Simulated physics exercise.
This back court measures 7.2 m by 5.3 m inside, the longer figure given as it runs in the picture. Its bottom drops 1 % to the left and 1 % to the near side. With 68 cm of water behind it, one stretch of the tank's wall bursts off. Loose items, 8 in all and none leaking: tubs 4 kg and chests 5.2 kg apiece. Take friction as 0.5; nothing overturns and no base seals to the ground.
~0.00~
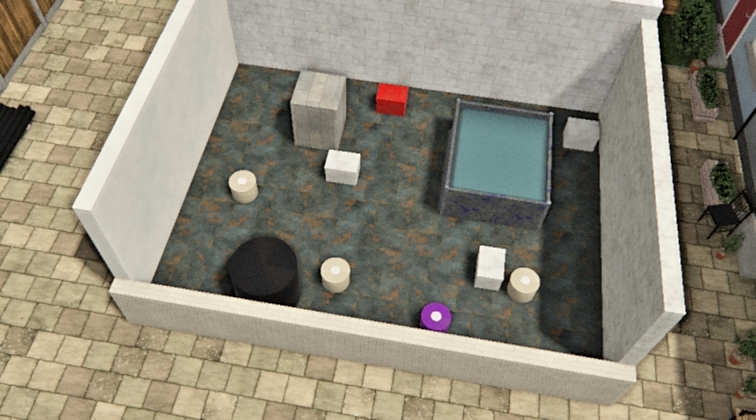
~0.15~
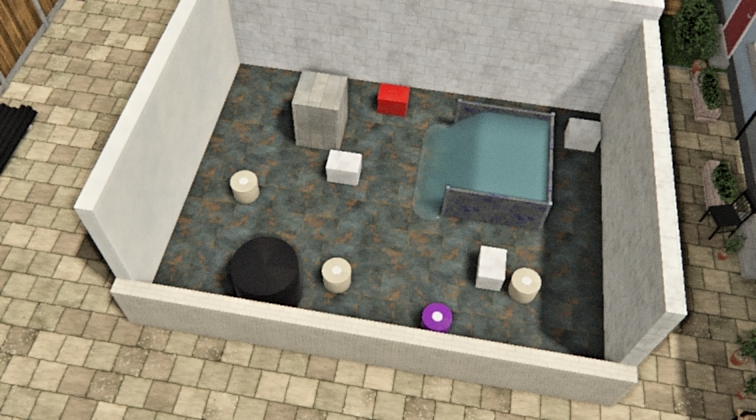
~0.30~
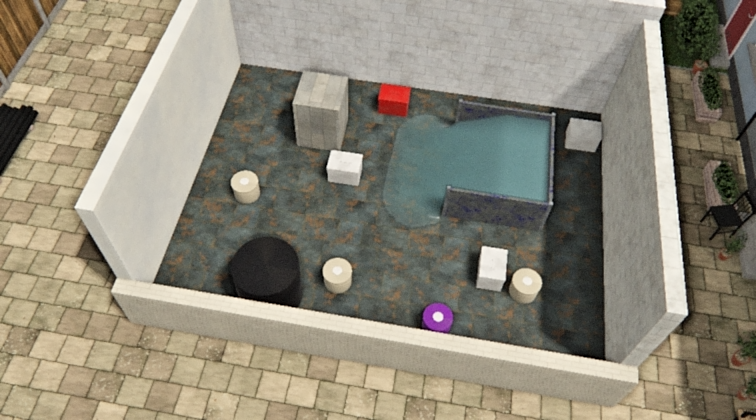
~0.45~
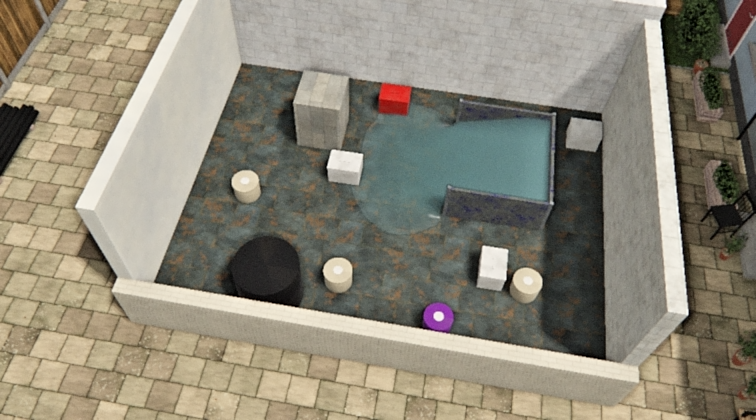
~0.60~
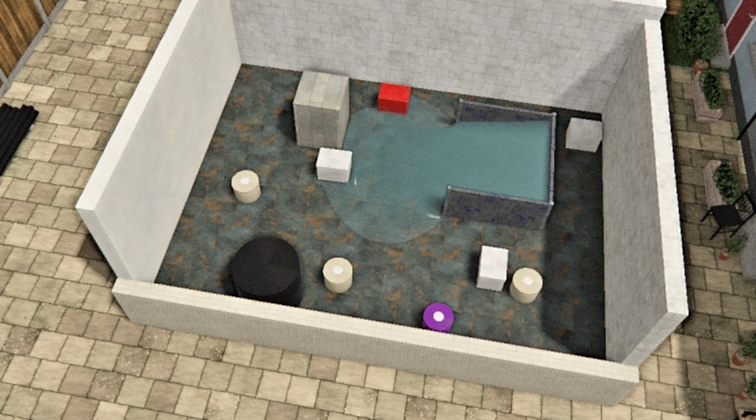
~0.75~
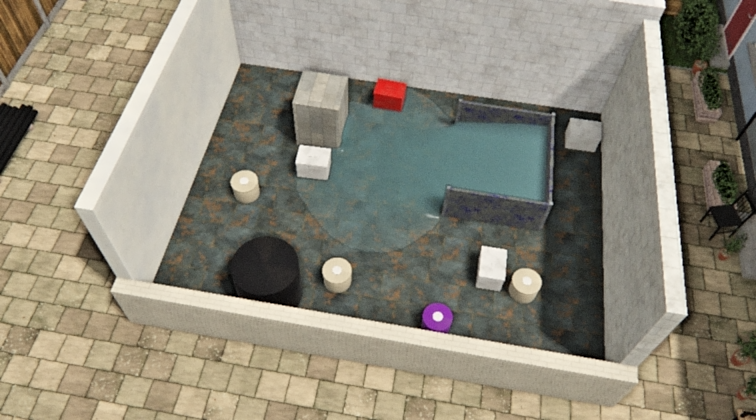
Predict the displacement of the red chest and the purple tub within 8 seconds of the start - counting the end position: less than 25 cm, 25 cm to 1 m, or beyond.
Red chest ends far away; purple tub gets carried off.
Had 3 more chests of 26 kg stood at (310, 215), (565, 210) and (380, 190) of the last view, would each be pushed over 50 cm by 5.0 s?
In turn: Past it, under, past it.
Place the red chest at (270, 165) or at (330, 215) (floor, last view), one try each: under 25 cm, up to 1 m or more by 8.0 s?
In turn: It ends far away; it travels far.
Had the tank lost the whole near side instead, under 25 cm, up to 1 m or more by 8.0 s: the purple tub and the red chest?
Then the purple tub ends far away, the red chest moves a short way.
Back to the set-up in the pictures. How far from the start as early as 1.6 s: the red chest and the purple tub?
About 120 and 0 cm.
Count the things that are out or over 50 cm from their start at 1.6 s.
By then 3.
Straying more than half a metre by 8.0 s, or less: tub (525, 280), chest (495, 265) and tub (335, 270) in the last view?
In that order: Short of it, less, over.
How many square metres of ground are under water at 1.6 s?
Some 20 m2.
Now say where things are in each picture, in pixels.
In the first frame, the red chest at (393, 93), on the bottom; the purple tub at (436, 316) rests on the ground; water covers 3.1 m2; 0 of 8 have shifted.
In the second frame, the red chest at (394, 93), on the bottom; the purple tub at (438, 317) rests on the ground; water covers 4.1 m2; 0 of 8 have shifted.
In the third frame, the red chest at (395, 93), on the bottom; the purple tub at (438, 317), on the bottom; water covers 5.6 m2; 0 of 8 have shifted.
In the fourth frame, the red chest at (395, 93) rests on the ground; the purple tub at (439, 316), on the bottom; 7.2 m2 under water; 0 of 8 have shifted.
In the fifth frame, the red chest at (395, 92) rests on the ground; the purple tub at (439, 316), on the bottom; water covers 8.8 m2; 1 of 8 have shifted.
In the sixth frame, the red chest at (390, 88) rests on the ground, 13 cm from its start; the purple tub at (438, 317) rests on the ground; water covers 10.4 m2; 2 of 8 have shifted.
After 1.6 s the red chest is near (344, 65), 1.1 m from its start, afloat; the purple tub is near (438, 317), 0.0 m from its start, aground; 2 afloat.
After 3.6 s the red chest is near (244, 97), 2.8 m from its start, afloat; the purple tub is near (438, 317), 0.0 m from its start, aground; 4 afloat.
After 5.6 s the red chest is near (290, 139), 2.2 m from its start, afloat; the purple tub is near (438, 317), 0.0 m from its start, aground; 3 afloat.
After 8.0 s the red chest is near (356, 207), 2.7 m from its start, afloat; the purple tub is near (540, 301), 1.6 m from its start, afloat; 5 afloat.
